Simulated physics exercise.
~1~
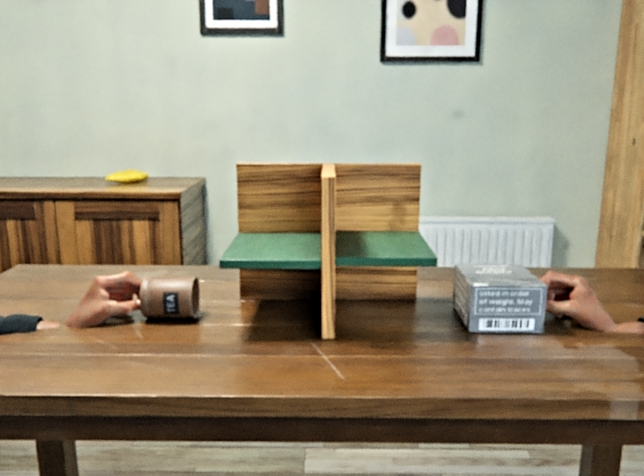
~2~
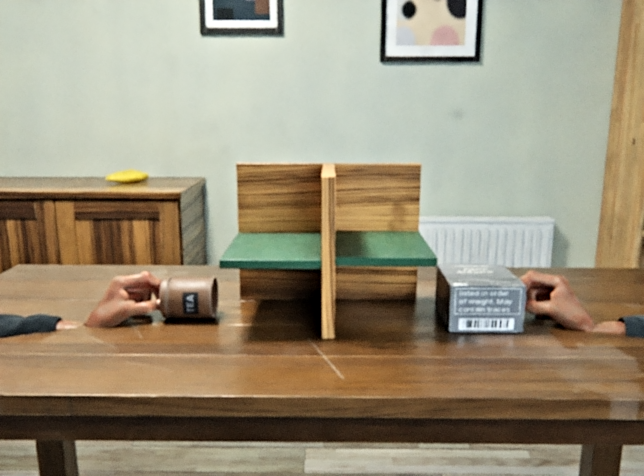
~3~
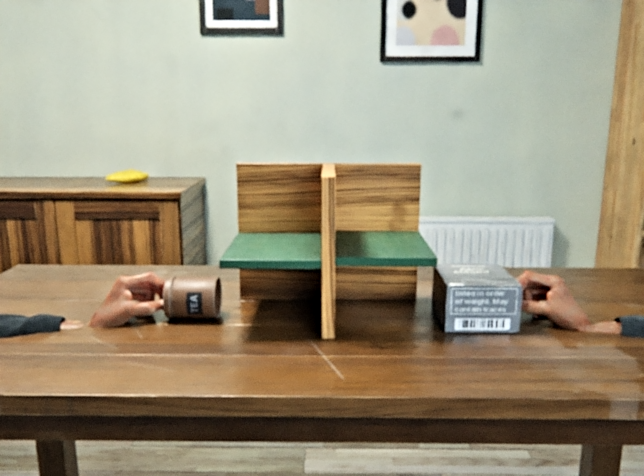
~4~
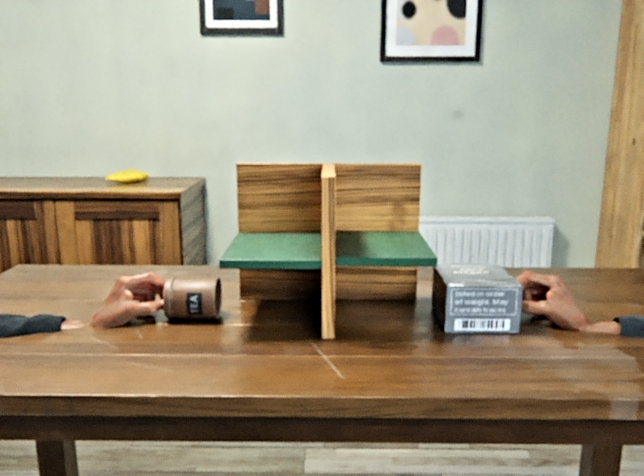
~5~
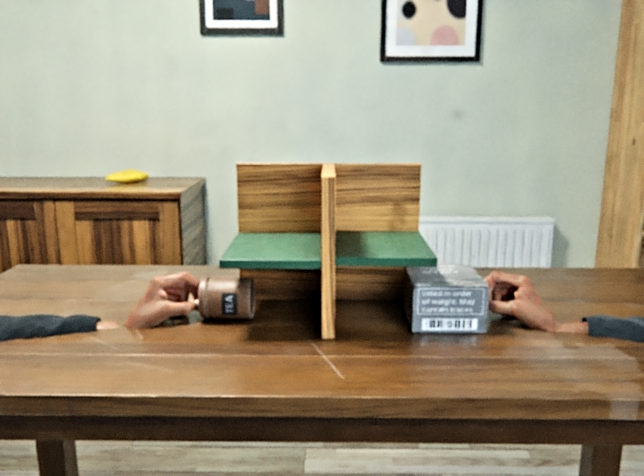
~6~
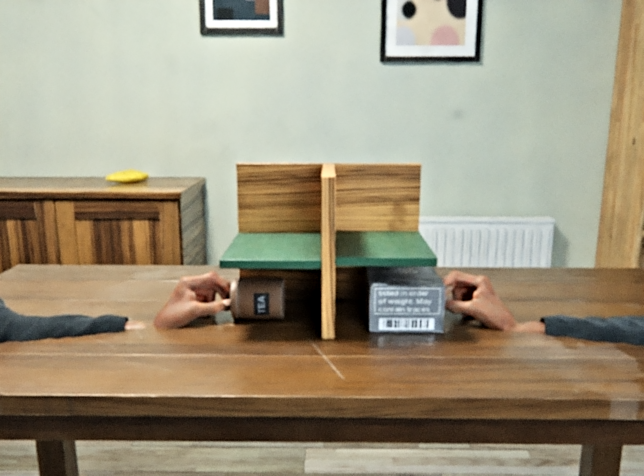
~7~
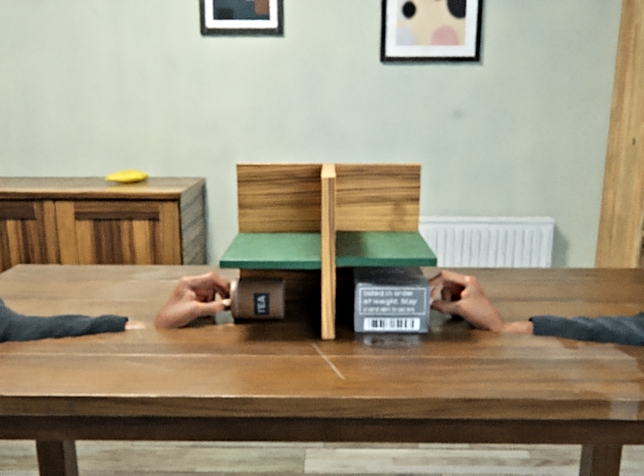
Two hands slide a brown jar and a grey box inward beneath the green shelf.
